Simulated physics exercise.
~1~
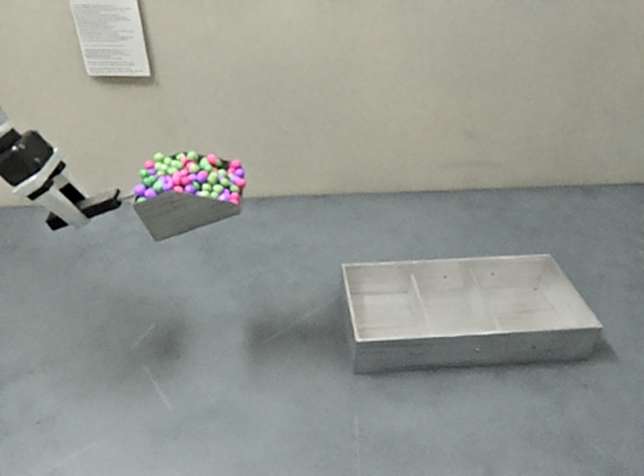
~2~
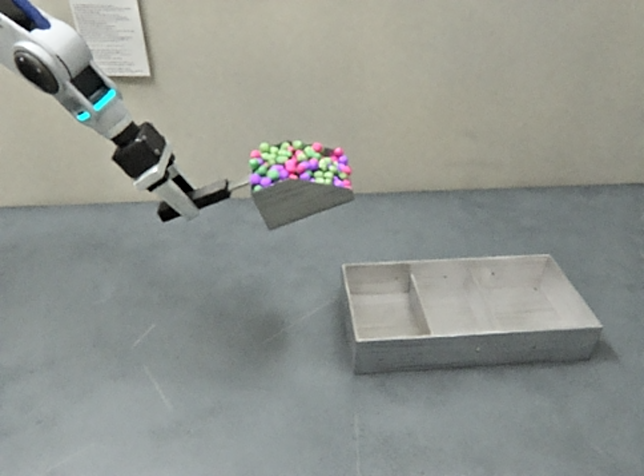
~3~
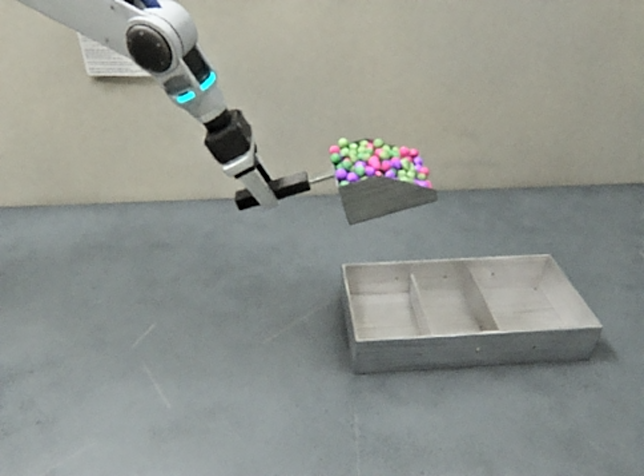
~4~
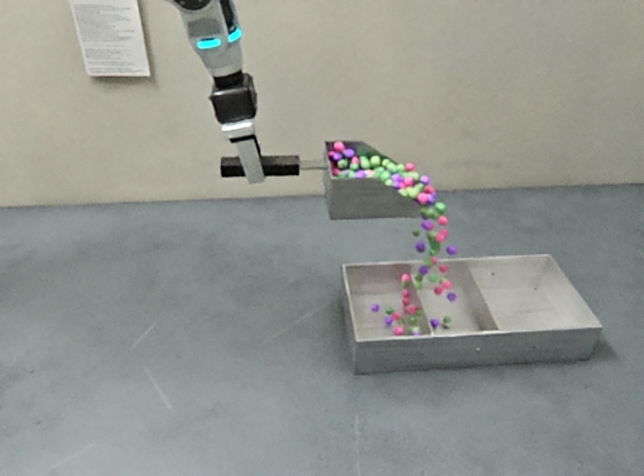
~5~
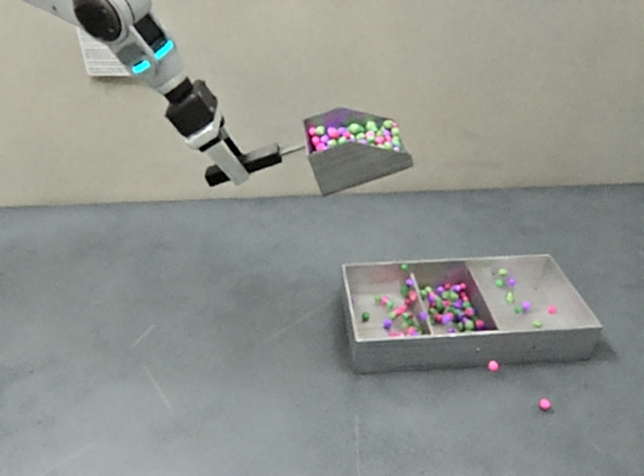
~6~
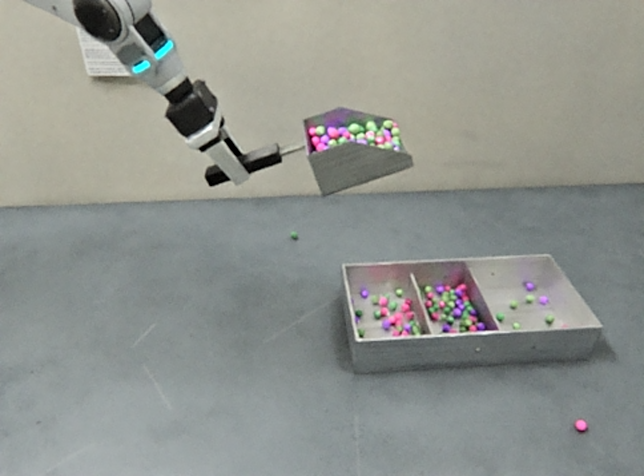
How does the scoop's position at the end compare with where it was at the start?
At the start the scoop was off to the left, well away from the box. By the end it had moved to the right and a bit higher, and was held above the left part of the box.
A robot arm carried a scoop heaped with colourful balls rightward and poured some into a divided box, then tipped the scoop back, still holding many. Most of the spilled ones lay in the middle and left sections, with a few outside.
